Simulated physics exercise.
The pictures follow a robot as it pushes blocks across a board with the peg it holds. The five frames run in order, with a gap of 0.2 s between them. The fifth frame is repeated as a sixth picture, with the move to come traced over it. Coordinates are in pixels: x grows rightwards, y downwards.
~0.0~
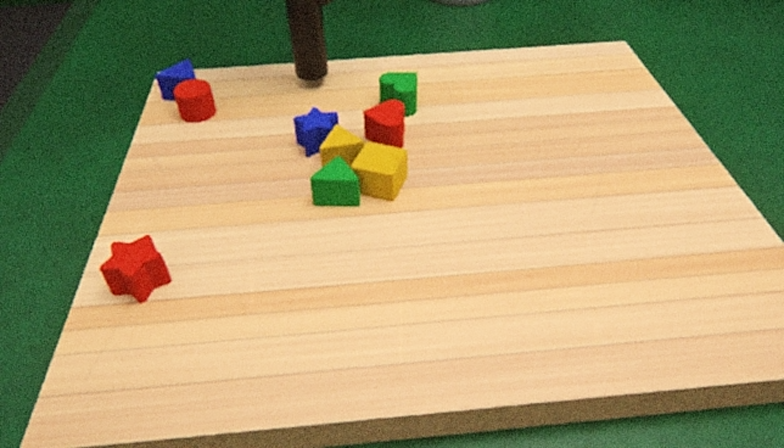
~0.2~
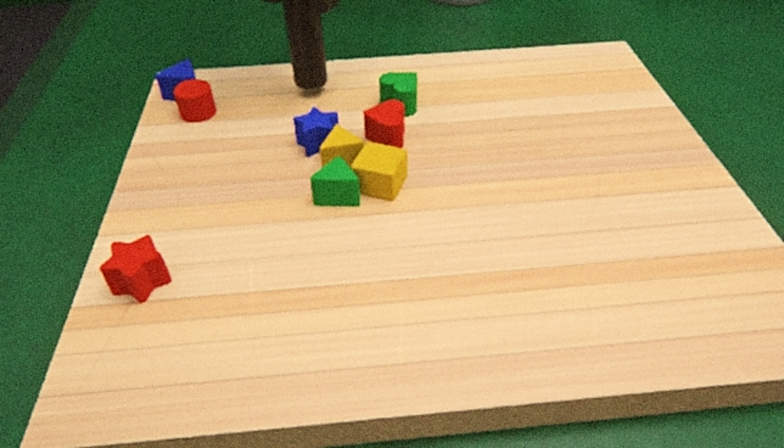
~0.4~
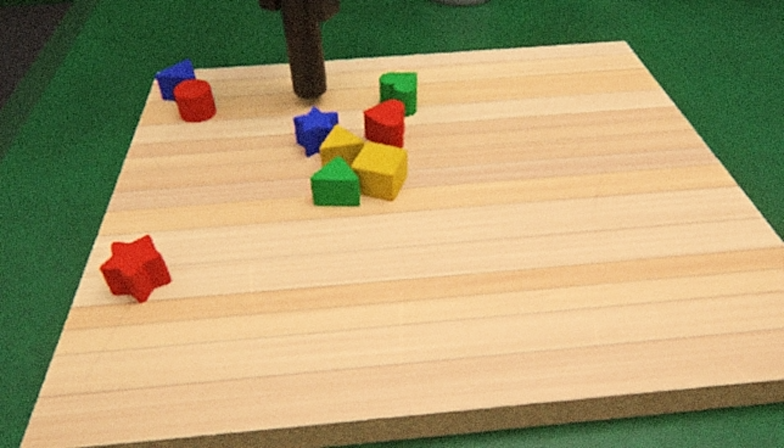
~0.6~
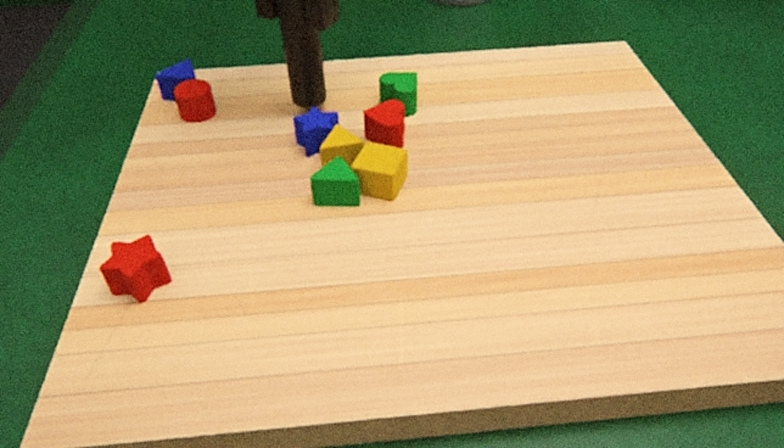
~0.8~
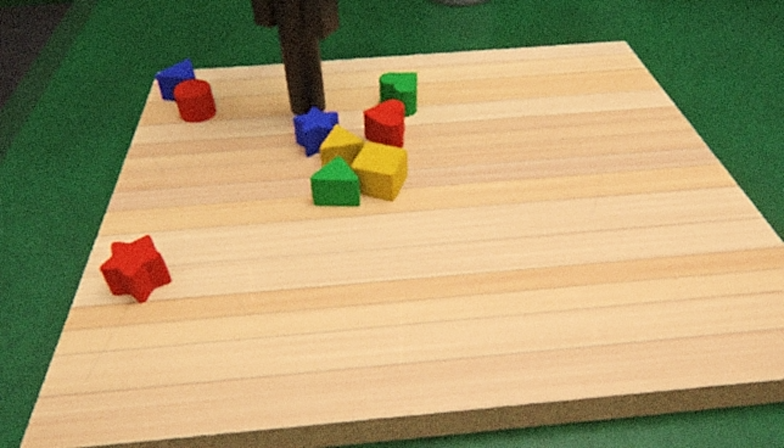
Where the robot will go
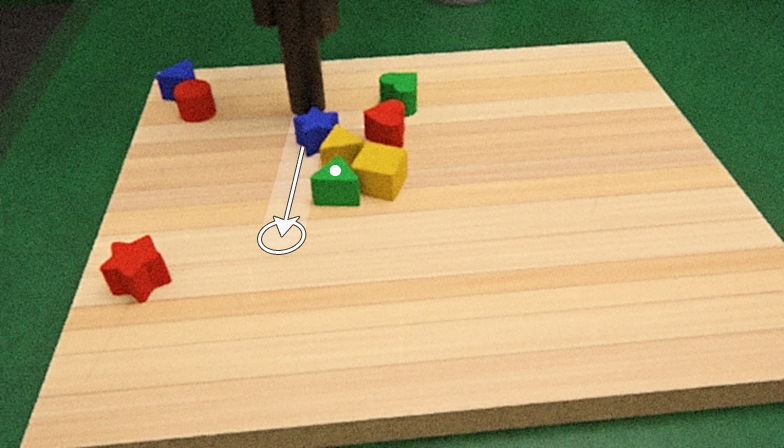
A pale striped wooden board lies on a green surface, seen from above at an angle by a still camera. Near its upper middle sit a blue star, a red block, green blocks, a yellow triangle and a yellow square, with a blue triangle and red cylinder upper left and a red star lower left. A dark peg moves slowly down toward the blue star while every block stays still.
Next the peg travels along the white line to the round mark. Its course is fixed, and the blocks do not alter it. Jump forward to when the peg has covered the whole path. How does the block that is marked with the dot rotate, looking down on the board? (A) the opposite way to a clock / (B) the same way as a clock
B
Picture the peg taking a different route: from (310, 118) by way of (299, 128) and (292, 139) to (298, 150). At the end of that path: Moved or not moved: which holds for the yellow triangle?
By the time the path is finished, it has moved at least a centimetre.
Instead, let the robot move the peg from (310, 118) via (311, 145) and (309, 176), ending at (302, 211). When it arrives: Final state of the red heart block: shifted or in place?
It ends up on the same spot.
Path on the board, from (310, 118) directly to (282, 236); the dot is on the green triangle.
On the path given first. One third of the way, peg (300, 142); blue star-shaped block (324, 139); green triangle (339, 173), turned 20° clockwise; yellow triangle (357, 146), turned 20° anticlockwise; yellow square block (388, 161), turned 20° clockwise.
Two thirds of the way, peg (291, 181); blue star-shaped block (328, 158), turned 55° anticlockwise; green triangle (349, 180), turned 35° clockwise; yellow triangle (365, 147), turned 35° anticlockwise; yellow square block (393, 161), turned 25° clockwise.
At the end, peg (280, 226); blue star-shaped block (328, 158), turned 55° anticlockwise; green triangle (349, 180), turned 35° clockwise; yellow triangle (365, 147), turned 35° anticlockwise; yellow square block (393, 161), turned 25° clockwise; red heart block in place.
